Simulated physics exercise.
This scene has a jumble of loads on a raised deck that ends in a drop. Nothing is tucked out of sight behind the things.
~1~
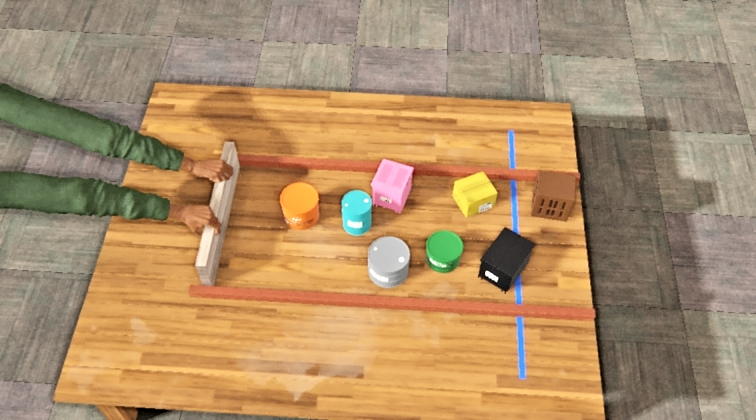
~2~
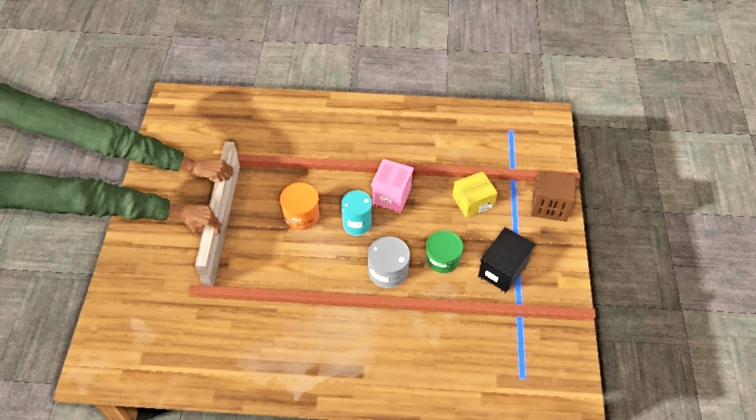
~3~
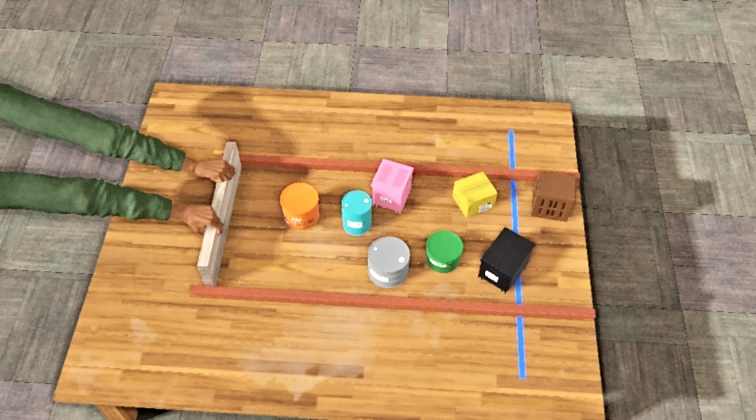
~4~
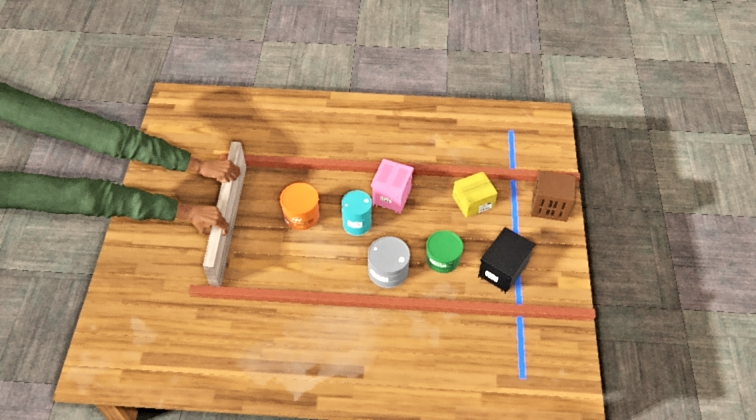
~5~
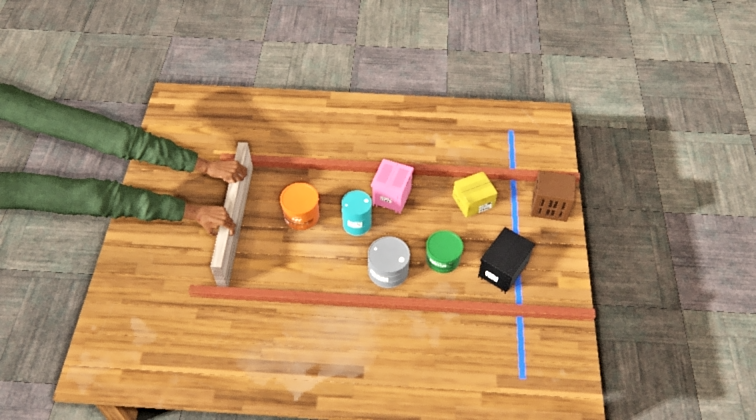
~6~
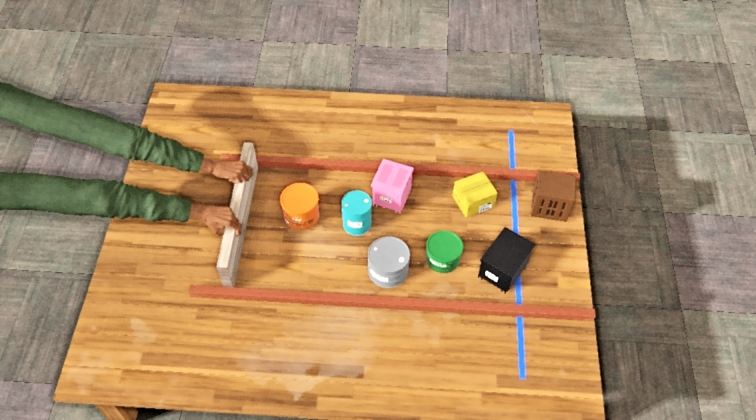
Two hands slide a plank slightly right across a wooden table toward unmoving colorful containers.
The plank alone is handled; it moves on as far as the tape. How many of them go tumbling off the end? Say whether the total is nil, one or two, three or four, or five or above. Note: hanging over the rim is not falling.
The total is one or two.
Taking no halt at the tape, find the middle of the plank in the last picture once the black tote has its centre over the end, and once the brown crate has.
When the black tote crosses, the middle is near (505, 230); when the brown crate crosses, near (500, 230).
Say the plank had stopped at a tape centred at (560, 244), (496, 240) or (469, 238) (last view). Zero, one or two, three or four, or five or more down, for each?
Taking the places in the order asked: More than four, then none, then none.
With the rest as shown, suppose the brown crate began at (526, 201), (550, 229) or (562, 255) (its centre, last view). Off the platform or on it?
The brown crate falls; goes over; drops off.
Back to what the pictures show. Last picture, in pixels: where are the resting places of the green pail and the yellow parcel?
Green pail: (572, 259); yellow parcel: (564, 200).
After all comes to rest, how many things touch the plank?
That comes to 3.
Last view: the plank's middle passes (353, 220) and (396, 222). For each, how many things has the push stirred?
At first I count 2, and then 5.
Early on, none off yet; brown crate at rest near (553, 196); black tote at rest near (506, 261); yellow parcel at rest near (475, 194).
Finally, the number that fall off is one or two; lost, black tote and brown crate.
